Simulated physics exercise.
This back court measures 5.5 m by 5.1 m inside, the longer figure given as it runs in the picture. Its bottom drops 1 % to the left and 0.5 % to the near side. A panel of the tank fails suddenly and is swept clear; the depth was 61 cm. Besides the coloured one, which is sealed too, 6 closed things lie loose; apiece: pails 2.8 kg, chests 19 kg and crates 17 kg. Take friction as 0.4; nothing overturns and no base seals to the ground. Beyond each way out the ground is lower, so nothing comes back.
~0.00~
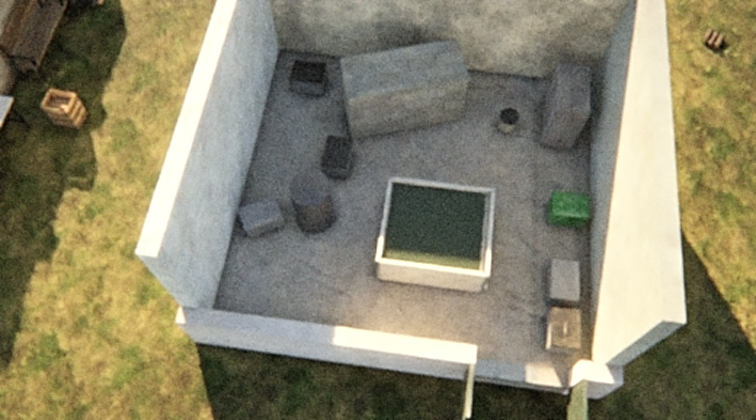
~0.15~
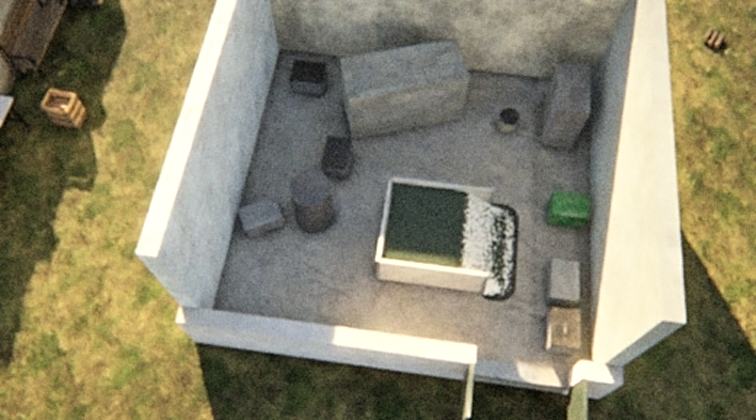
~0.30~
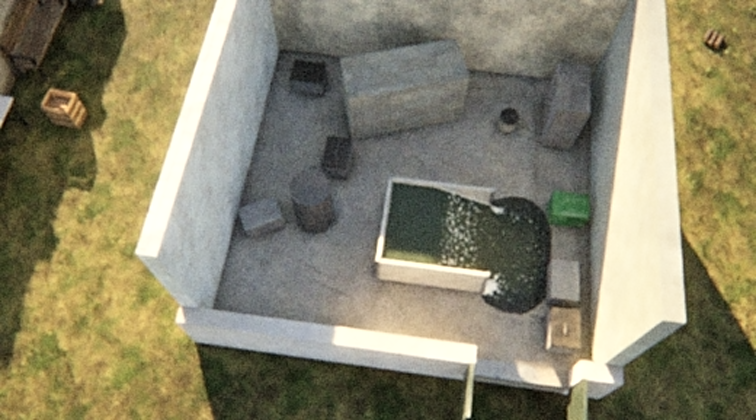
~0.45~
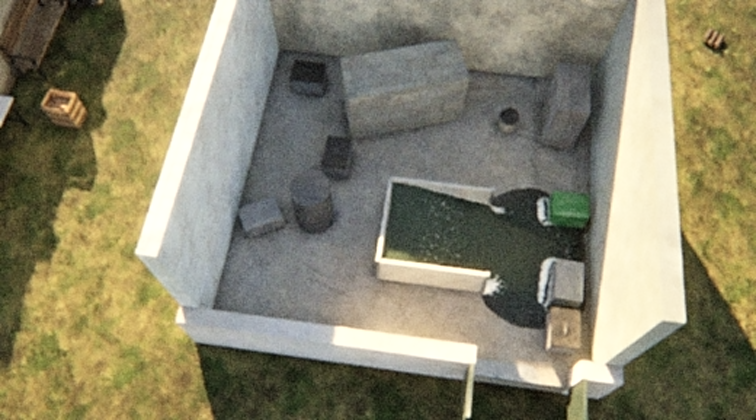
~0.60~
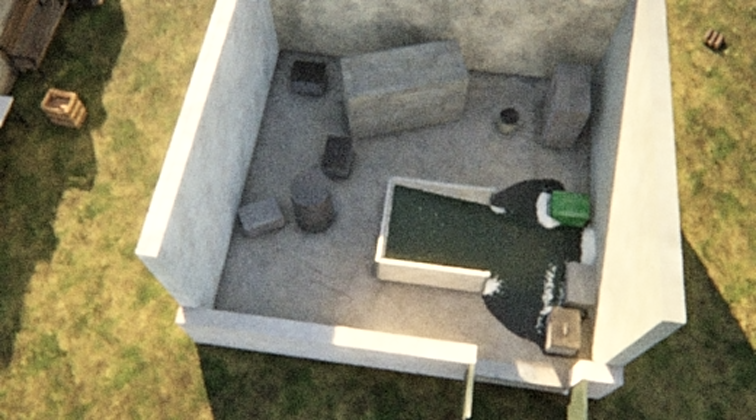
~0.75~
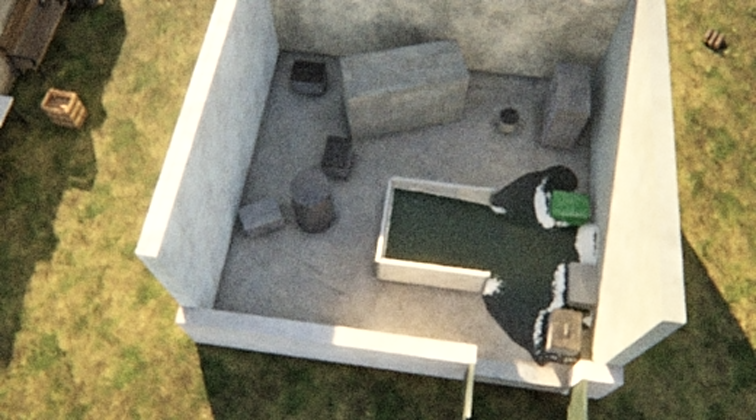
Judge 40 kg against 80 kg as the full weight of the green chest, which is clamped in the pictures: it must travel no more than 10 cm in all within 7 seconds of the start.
I expect that neither weight holds it.
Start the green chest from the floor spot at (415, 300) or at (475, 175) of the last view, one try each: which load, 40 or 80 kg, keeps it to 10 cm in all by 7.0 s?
In that order: The smaller is enough; either load holds.
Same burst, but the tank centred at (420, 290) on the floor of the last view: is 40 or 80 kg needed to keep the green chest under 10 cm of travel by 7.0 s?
In that case neither load is enough.
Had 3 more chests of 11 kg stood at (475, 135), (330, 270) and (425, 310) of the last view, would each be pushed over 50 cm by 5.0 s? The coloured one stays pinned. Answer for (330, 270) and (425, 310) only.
In that order: Under, short of it.
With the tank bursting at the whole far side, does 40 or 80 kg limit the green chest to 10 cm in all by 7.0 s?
In that case only the higher weight holds it.
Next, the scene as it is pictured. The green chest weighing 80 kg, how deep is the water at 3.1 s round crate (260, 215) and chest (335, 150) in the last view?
About 0 and 0 cm.
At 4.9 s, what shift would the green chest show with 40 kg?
Roughly 100 cm.
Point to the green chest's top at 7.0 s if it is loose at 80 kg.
Near (566, 163).
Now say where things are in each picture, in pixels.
In the first frame, the green chest at (572, 204), on the bottom; water covers 1.9 m2; 0 of 7 have shifted.
In the second frame, the green chest at (572, 204) rests on the ground; water covers 2.6 m2; 0 of 7 have shifted.
In the third frame, the green chest at (572, 204), on the bottom; 3.6 m2 under water; 0 of 7 have shifted.
In the fourth frame, the green chest at (572, 204), on the bottom; 4.3 m2 under water; 1 of 7 have shifted.
In the fifth frame, the green chest at (572, 204), on the bottom; water covers 5.0 m2; 1 of 7 have shifted.
In the sixth frame, the green chest at (572, 204), on the bottom; water covers 5.5 m2; 1 of 7 have shifted.
After 1.4 s the green chest would be 49 cm from its start with 40 kg and 7 cm from its start with 80 kg; 20 cm of water round it then.
After 3.1 s the green chest would be 106 cm from its start with 40 kg and 72 cm from its start with 80 kg; 11 cm of water round it then.
After 4.9 s the green chest would be 108 cm from its start with 40 kg and 72 cm from its start with 80 kg; 3 cm of water round it then.
After 7.0 s the green chest would be 108 cm from its start with 40 kg and 72 cm from its start with 80 kg; 3 cm of water round it then.
